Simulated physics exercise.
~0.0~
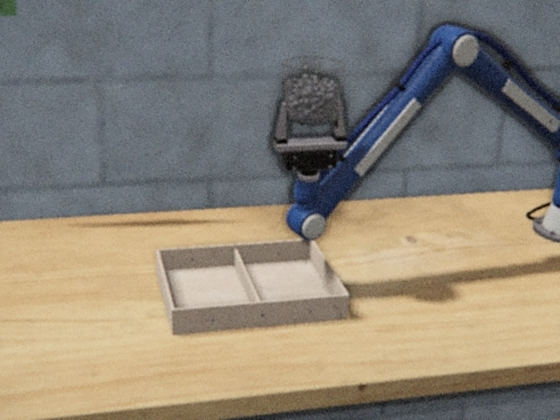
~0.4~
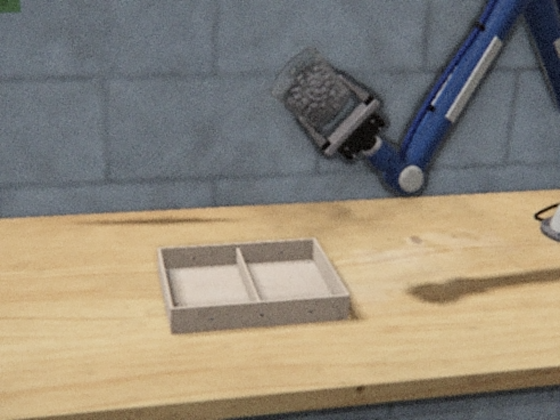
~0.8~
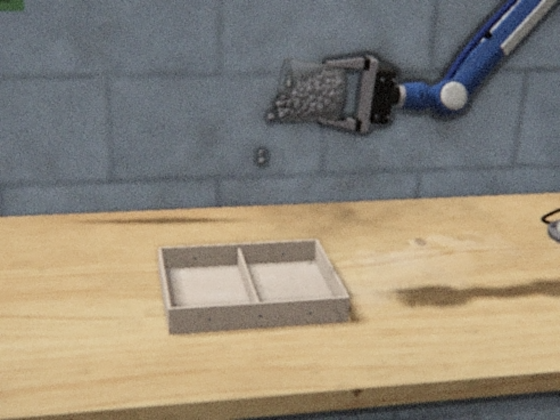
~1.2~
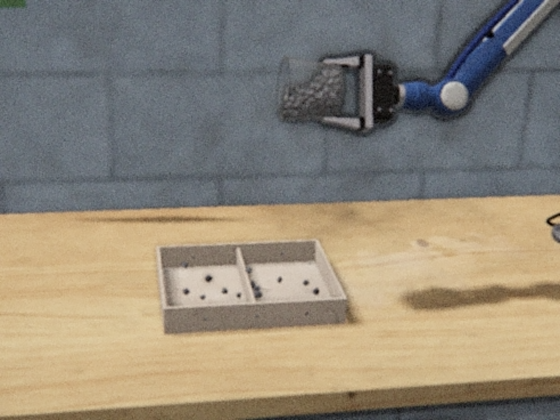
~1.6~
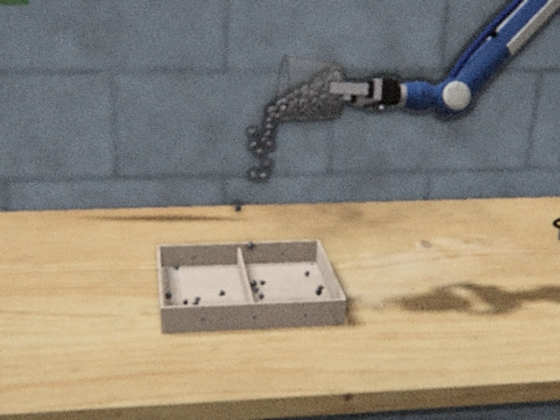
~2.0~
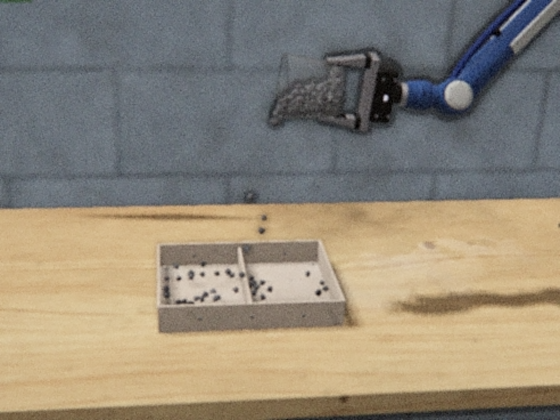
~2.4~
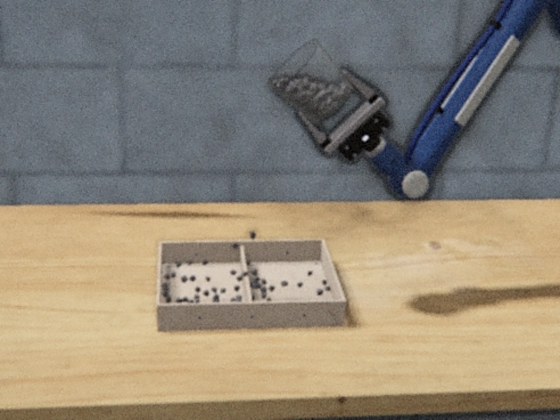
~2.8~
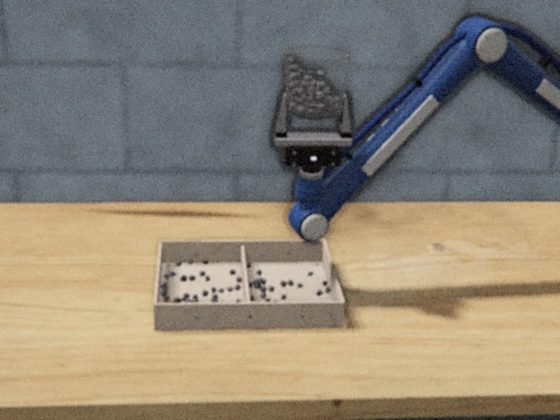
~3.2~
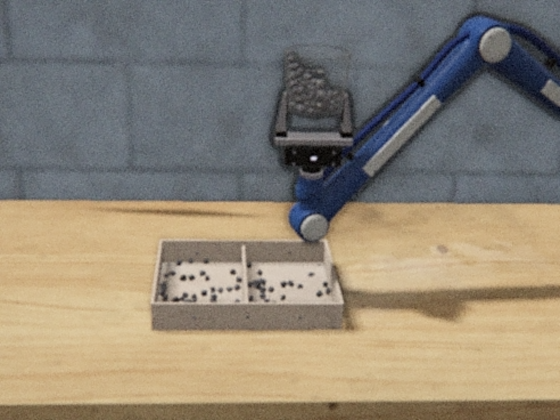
On a pale wooden tabletop before a grey-blue block wall, seen from the front and slightly above, a blue robot arm reaches in from the right. Its gripper holds a clear cup of small dark pebbles upright above a shallow, light brownish tray split in two by a cross wall. The arm tips the cup leftward onto its side, and the first pebbles drop. It rolls the cup while more spill into the tray, then swings it upright again. Finally, most pebbles remain in the cup, while the rest lie scattered across both compartments.
